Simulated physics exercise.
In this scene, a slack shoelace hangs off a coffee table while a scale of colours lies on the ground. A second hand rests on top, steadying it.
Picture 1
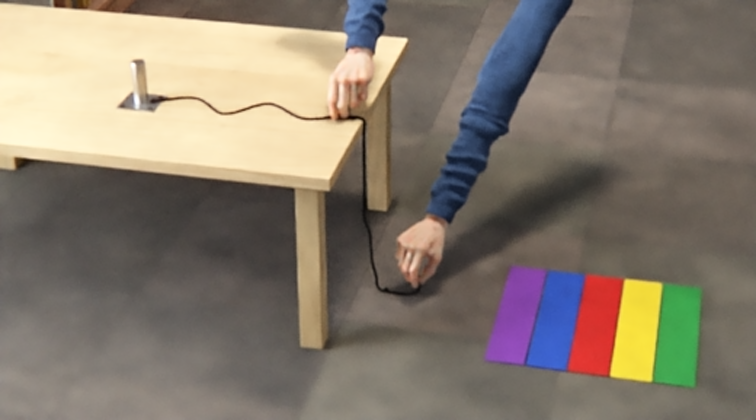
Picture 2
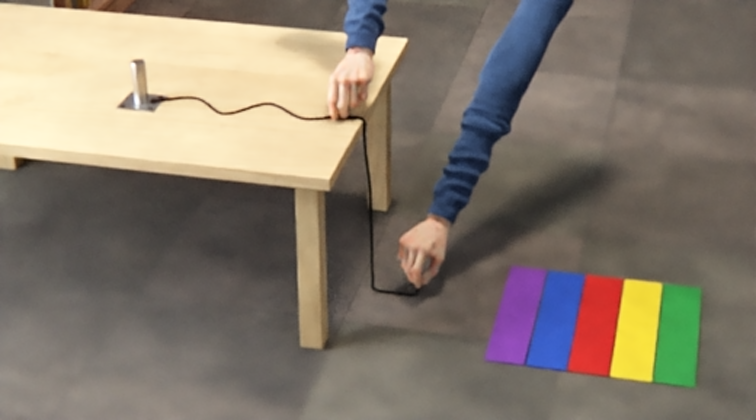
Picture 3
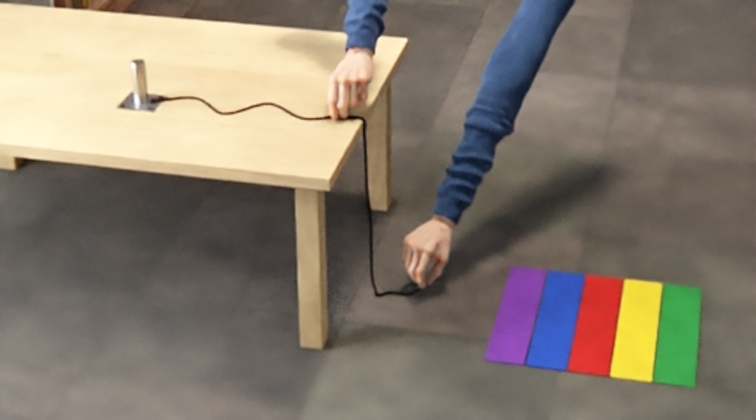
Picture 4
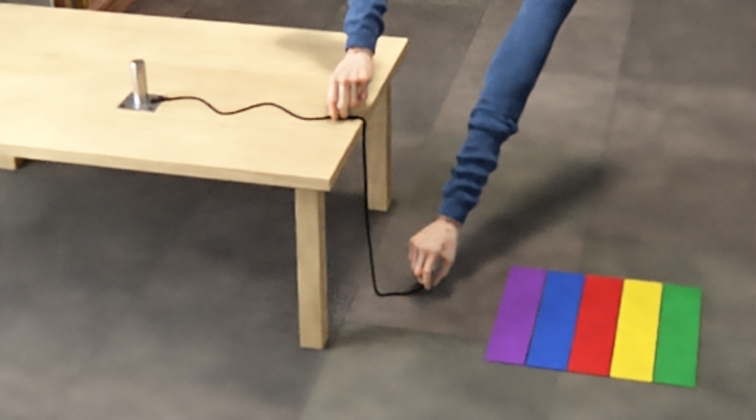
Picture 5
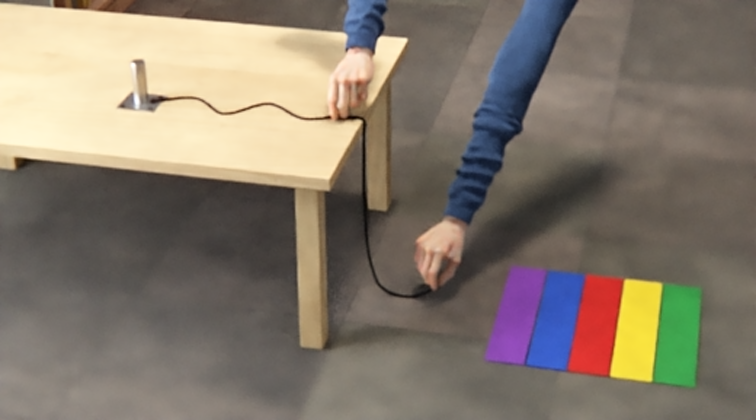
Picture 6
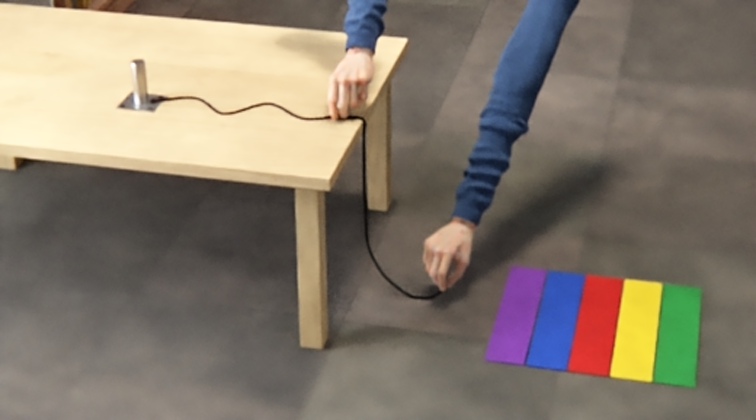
A hand slowly drawing the lower end of a slack black cord rightward near the floor, another holding it at the table edge.
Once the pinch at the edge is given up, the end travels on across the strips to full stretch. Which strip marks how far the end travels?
The red strip.
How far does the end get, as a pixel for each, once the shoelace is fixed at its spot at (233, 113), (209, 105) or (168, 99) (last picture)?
Result per try (px, approx.): (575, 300); (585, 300); (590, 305).
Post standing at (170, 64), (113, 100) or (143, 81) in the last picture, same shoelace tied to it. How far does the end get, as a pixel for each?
Per try, approx.: (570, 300); (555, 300); (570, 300).
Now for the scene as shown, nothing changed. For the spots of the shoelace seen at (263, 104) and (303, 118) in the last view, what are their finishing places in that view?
First one close to (287, 113), second close to (343, 117).
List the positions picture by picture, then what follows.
In the first frame, end (418, 282); purple (509, 344); blue (550, 349); red (591, 355); yellow (634, 360); green (676, 366).
In the second frame, end (421, 282); shoelace through (189, 98) (244, 110) (309, 119) (365, 143) (371, 213) (372, 285).
In the third frame, end (425, 283).
In the fourth frame, end (431, 284); shoelace through (189, 98) (244, 110) (309, 119) (364, 143) (366, 213) (375, 284).
In the fifth frame, end (437, 284).
In the sixth frame, end (446, 285); shoelace through (189, 98) (244, 110) (309, 119) (364, 143) (365, 212) (388, 279).
Early on, end near (534, 296); over purple.
Midway, end near (574, 301); over blue.
At the end of the slack, end near (595, 304); over red. The red one.
